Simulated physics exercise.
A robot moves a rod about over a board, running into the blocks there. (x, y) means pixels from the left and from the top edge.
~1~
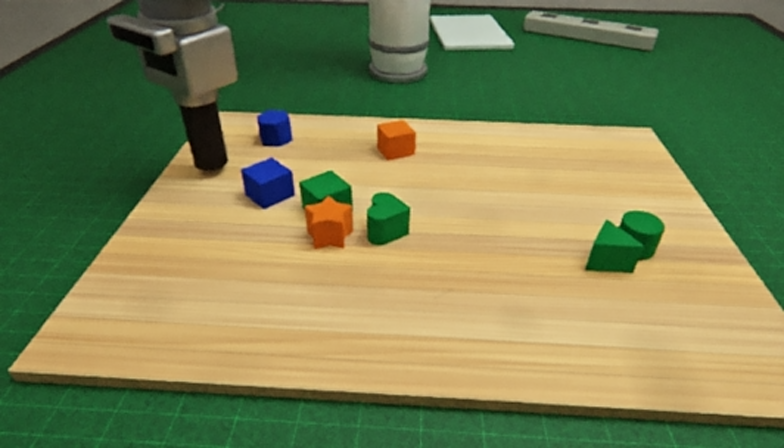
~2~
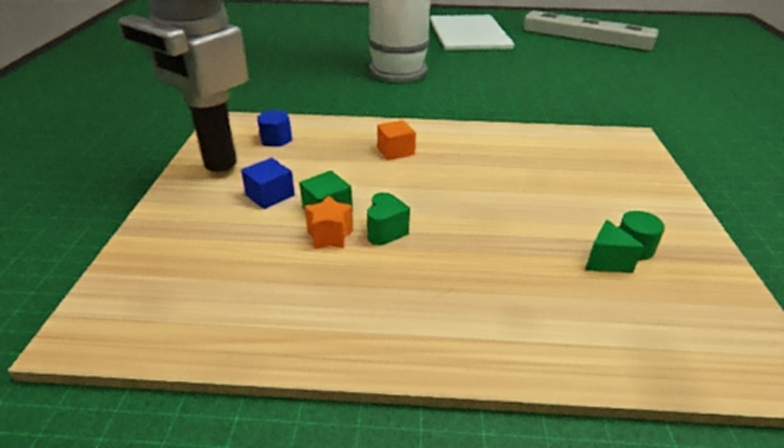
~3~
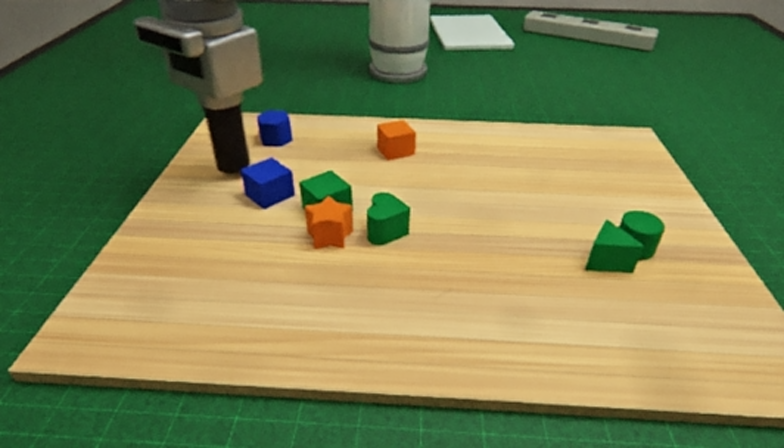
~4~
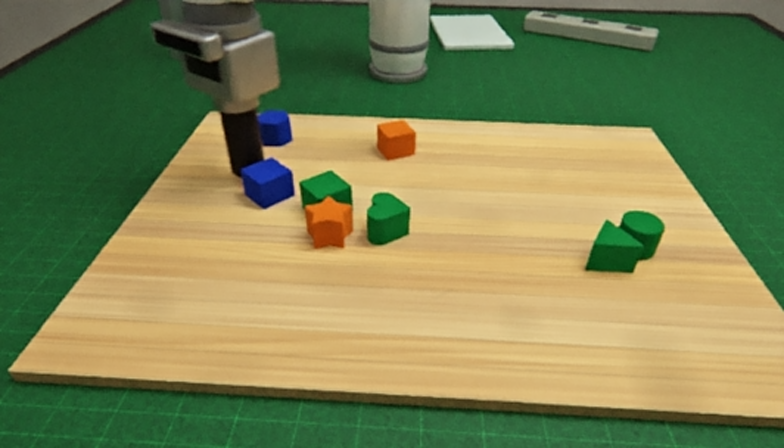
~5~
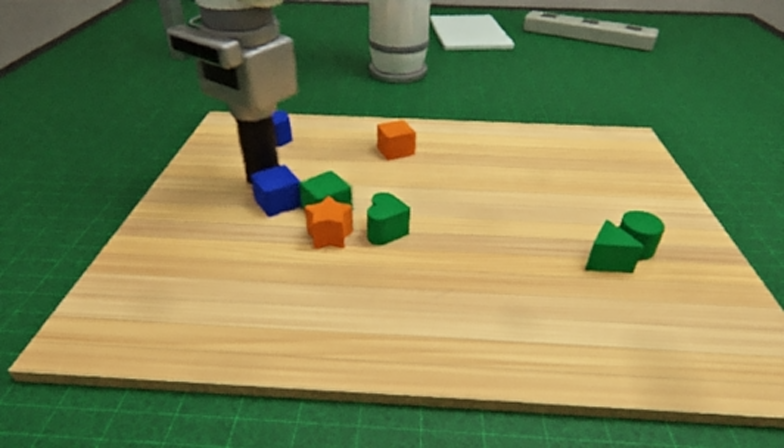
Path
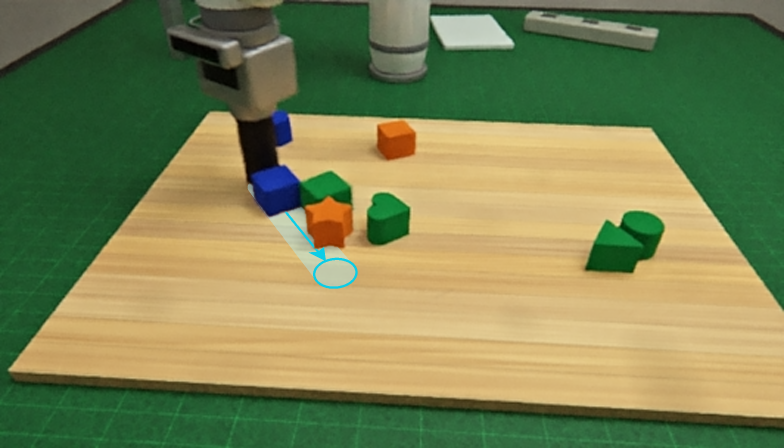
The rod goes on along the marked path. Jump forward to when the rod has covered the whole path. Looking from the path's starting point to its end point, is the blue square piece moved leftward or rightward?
It slides rightward.
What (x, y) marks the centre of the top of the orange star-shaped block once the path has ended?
Most likely (377, 234).
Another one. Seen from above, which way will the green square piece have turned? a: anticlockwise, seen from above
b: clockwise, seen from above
Correct choice: A.
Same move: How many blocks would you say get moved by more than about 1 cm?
I expect three or more blocks to be moved by more than 1 cm.
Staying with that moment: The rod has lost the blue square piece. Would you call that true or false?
The statement is false.
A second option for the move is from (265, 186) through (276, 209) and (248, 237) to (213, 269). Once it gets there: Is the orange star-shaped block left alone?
Going by the path, no.
Drawn move, in a line from (265, 186) to (335, 273).
The first path, step by step. One third of the way, rod (284, 202); blue square piece (296, 205); green square piece (338, 189), turned 55° anticlockwise; orange star-shaped block (337, 213), turned 40° clockwise.
Two thirds of the way, rod (308, 231); blue square piece (316, 238), turned 15° clockwise; green square piece (338, 189), turned 55° anticlockwise; orange star-shaped block (356, 225).
At the end, rod (335, 264); blue square piece (335, 277), turned 40° clockwise; green square piece (338, 189), turned 55° anticlockwise; orange star-shaped block (377, 234), turned 55° anticlockwise; green heart-shaped block still.
